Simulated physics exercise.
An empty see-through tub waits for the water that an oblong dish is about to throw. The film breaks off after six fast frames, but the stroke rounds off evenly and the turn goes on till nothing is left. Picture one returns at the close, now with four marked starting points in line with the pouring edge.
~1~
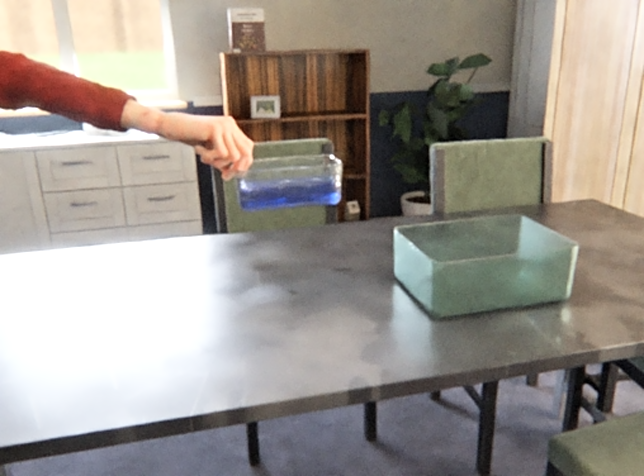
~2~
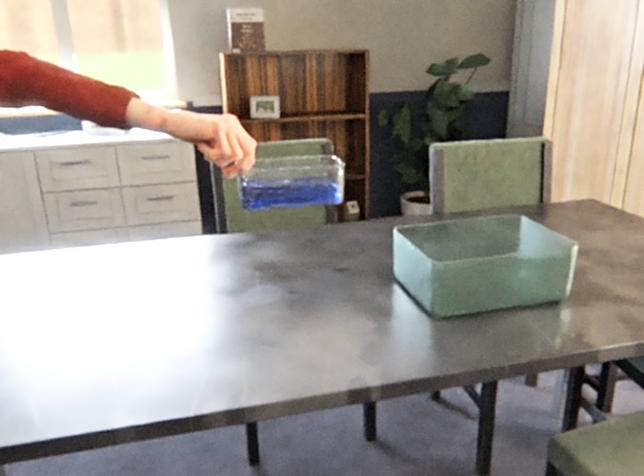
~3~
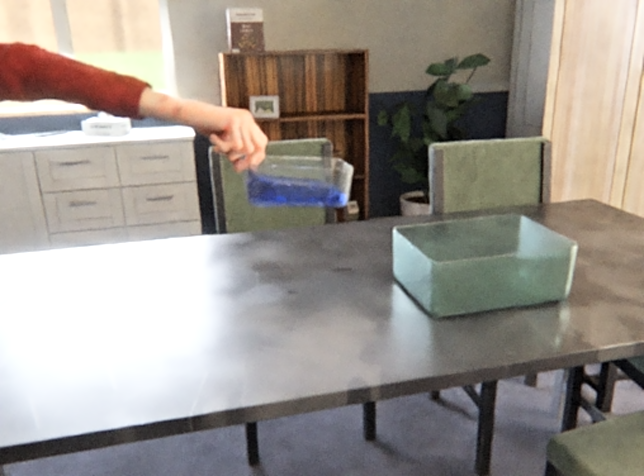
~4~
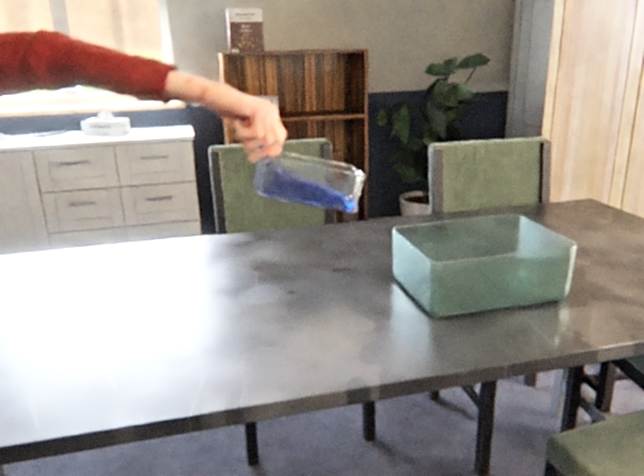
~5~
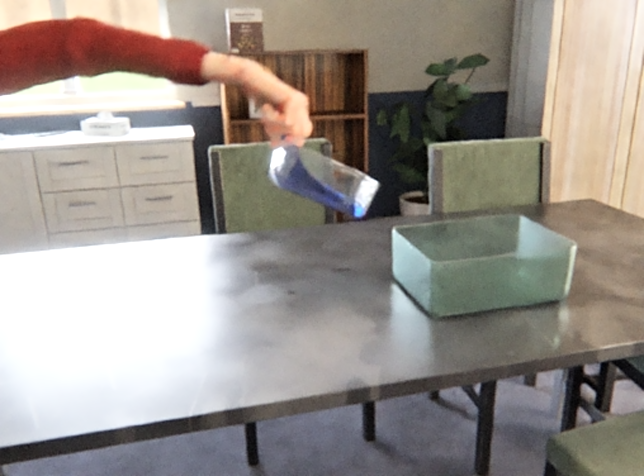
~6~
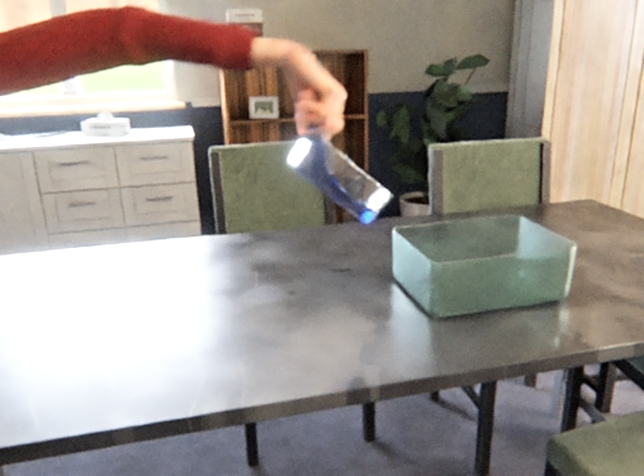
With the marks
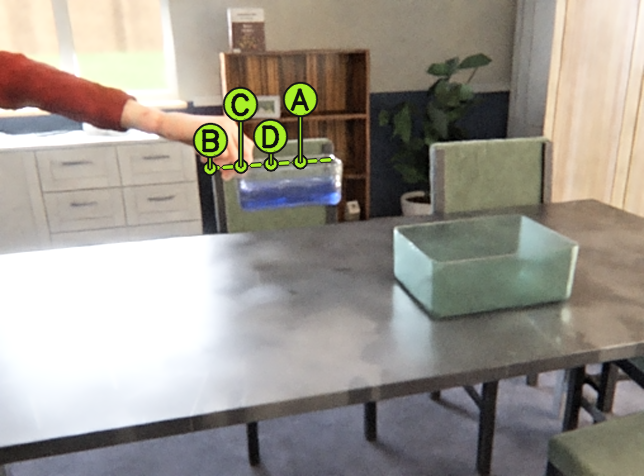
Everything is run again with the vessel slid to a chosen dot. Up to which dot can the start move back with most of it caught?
Spot A.
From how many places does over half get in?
One.
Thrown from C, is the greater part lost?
Yes, that goes wrong.
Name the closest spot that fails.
D it is.
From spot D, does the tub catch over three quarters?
No, it does not.
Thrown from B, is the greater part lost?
Yes, that goes wrong.
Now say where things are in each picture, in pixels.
Upright, lip at (335, 159); tub from (429, 316) to (568, 296); nothing has left yet.
Upright, lip at (337, 160); nothing has left yet.
Tipped about 6°, lip at (346, 163); nothing has left yet.
Tipped about 15°, lip at (358, 170); nothing has left yet.
Tipped about 27°, lip at (372, 179); water is over the rim, down to (293, 145).
Tipped about 41°, lip at (386, 190); water is over the rim, down to (306, 139).
On the marked copy, A at (300, 161); B at (210, 168); C at (240, 166); D at (270, 164).
For spot A, about 65 % lands in the tub, 26 % falls short and 9 % goes beside or beyond.
For spot B, about 0 % lands in the tub, 99 % falls short.
For spot C, about 3 % lands in the tub, 95 % falls short and 3 % goes beside or beyond.
For spot D, about 25 % lands in the tub, 72 % falls short and 3 % goes beside or beyond.
